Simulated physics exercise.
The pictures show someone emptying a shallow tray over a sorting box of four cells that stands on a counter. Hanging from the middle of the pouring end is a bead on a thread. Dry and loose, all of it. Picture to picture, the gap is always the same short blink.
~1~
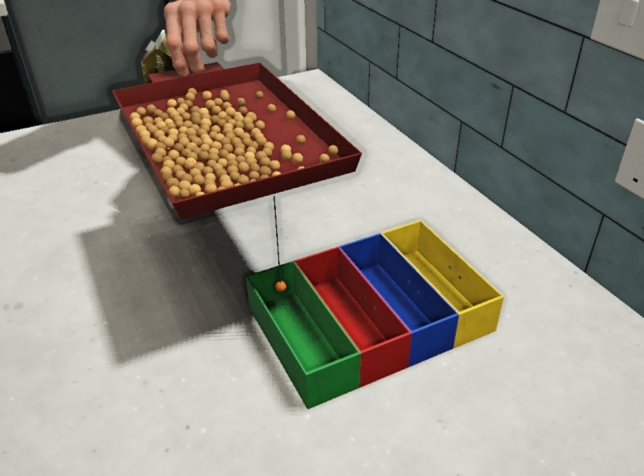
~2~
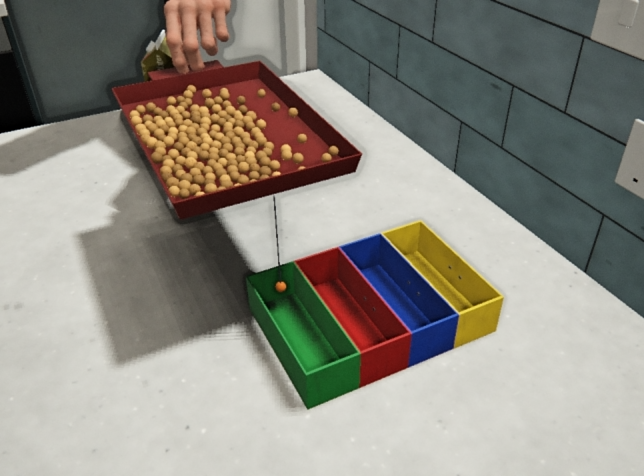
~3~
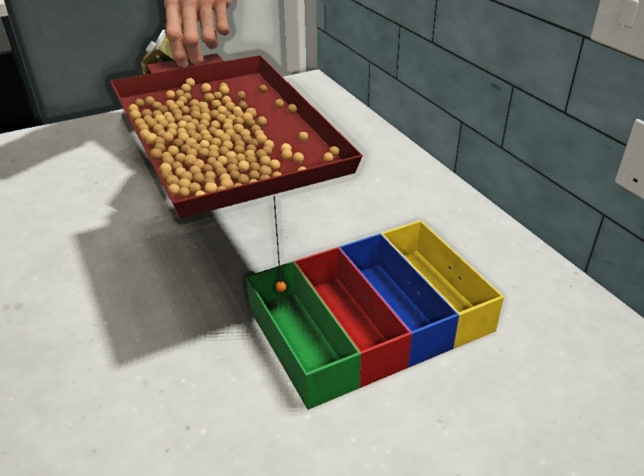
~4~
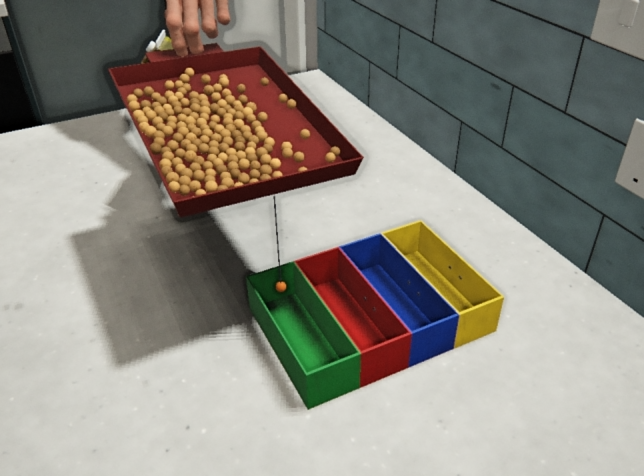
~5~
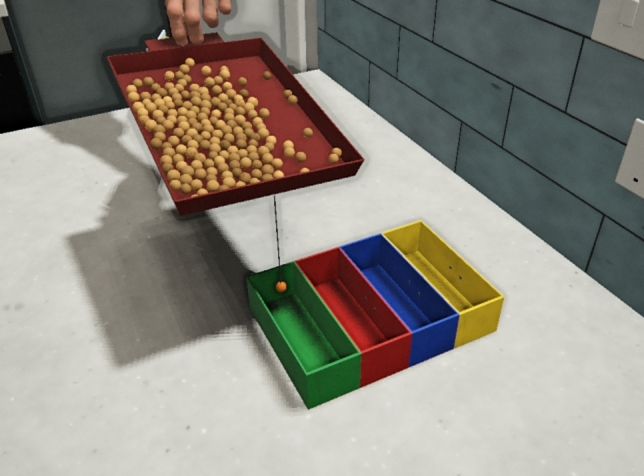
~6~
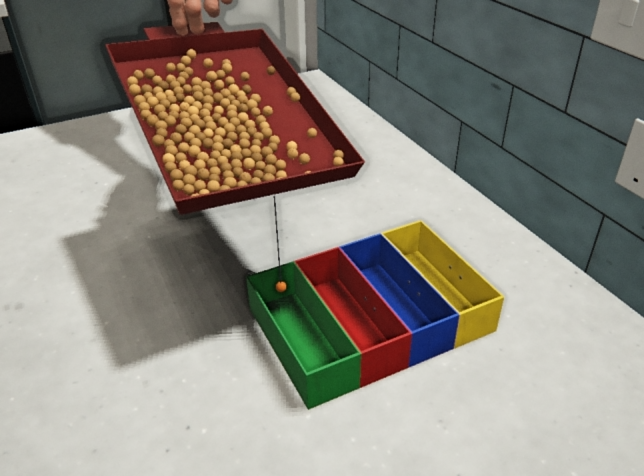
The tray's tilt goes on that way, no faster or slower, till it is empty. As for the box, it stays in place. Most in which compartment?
Red compartment.
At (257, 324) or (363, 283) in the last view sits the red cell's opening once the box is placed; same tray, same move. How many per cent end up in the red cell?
You'd get 0 in a hundred first and 60 in a hundred after that.
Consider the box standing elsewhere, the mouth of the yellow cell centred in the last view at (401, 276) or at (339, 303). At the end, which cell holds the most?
Result 1: That blue cell. Result 2: The cell in yellow.
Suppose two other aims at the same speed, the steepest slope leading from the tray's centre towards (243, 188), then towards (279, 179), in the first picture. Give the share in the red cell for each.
The first try gives close to 0 percent; the next gives 40 percent.
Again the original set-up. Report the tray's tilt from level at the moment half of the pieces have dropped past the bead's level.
Roughly 85°.
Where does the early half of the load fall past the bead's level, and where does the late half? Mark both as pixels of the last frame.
Earlier portion about (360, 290); later portion about (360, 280).
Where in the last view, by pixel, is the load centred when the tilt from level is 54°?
Somewhere about pixel (293, 156).
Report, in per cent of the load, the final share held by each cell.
The green cell holds 10 %, the red cell 50 %, the blue cell 30 % and the yellow cell 0 %.
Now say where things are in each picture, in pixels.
The first frame shows corners of the pouring end near (177, 199) and (355, 152), level; middle of the load near (208, 143), round wooden beads; bead on its thread near (281, 287); green cell near (333, 377); red cell near (385, 357); blue cell near (433, 337); yellow cell near (478, 319).
The second frame shows corners of the pouring end near (177, 199) and (356, 153), level; middle of the load near (207, 142).
The third frame shows corners of the pouring end near (178, 198) and (356, 154), tipped barely, lowest at the right corner; middle of the load near (207, 139).
The fourth frame shows corners of the pouring end near (178, 197) and (357, 156), tipped a little, lowest at the right corner; middle of the load near (207, 134), only a few on the move.
The fifth frame shows corners of the pouring end near (179, 197) and (358, 158), tipped a little, lowest at the right corner; middle of the load near (208, 130), only a few on the move.
The sixth frame shows corners of the pouring end near (180, 196) and (358, 160), tipped a little, lowest at the right corner; middle of the load near (211, 127), the bulk on the move; green cell near (334, 378); red cell near (385, 357); blue cell near (434, 337); yellow cell near (479, 319).
Shortly afterwards, tray tipped steeply; all but a few on the tray; only a few in the red cell; only a few in the blue cell; only a few falling or outside the box.
Next, tray tipped right over; a little on the tray; near a third in the red cell; near a quarter in the blue cell; a little in the green cell; only a few in the yellow cell; a little falling or outside the box.
Some moments later, tray tipped past a quarter turn; near half in the red cell; near a quarter in the blue cell; a little in the green cell; only a few in the yellow cell; only a few falling or outside the box.
In the end, tray tipped past a quarter turn; near half in the red cell; near a quarter in the blue cell; a little in the green cell; only a few in the yellow cell; only a few outside the box.
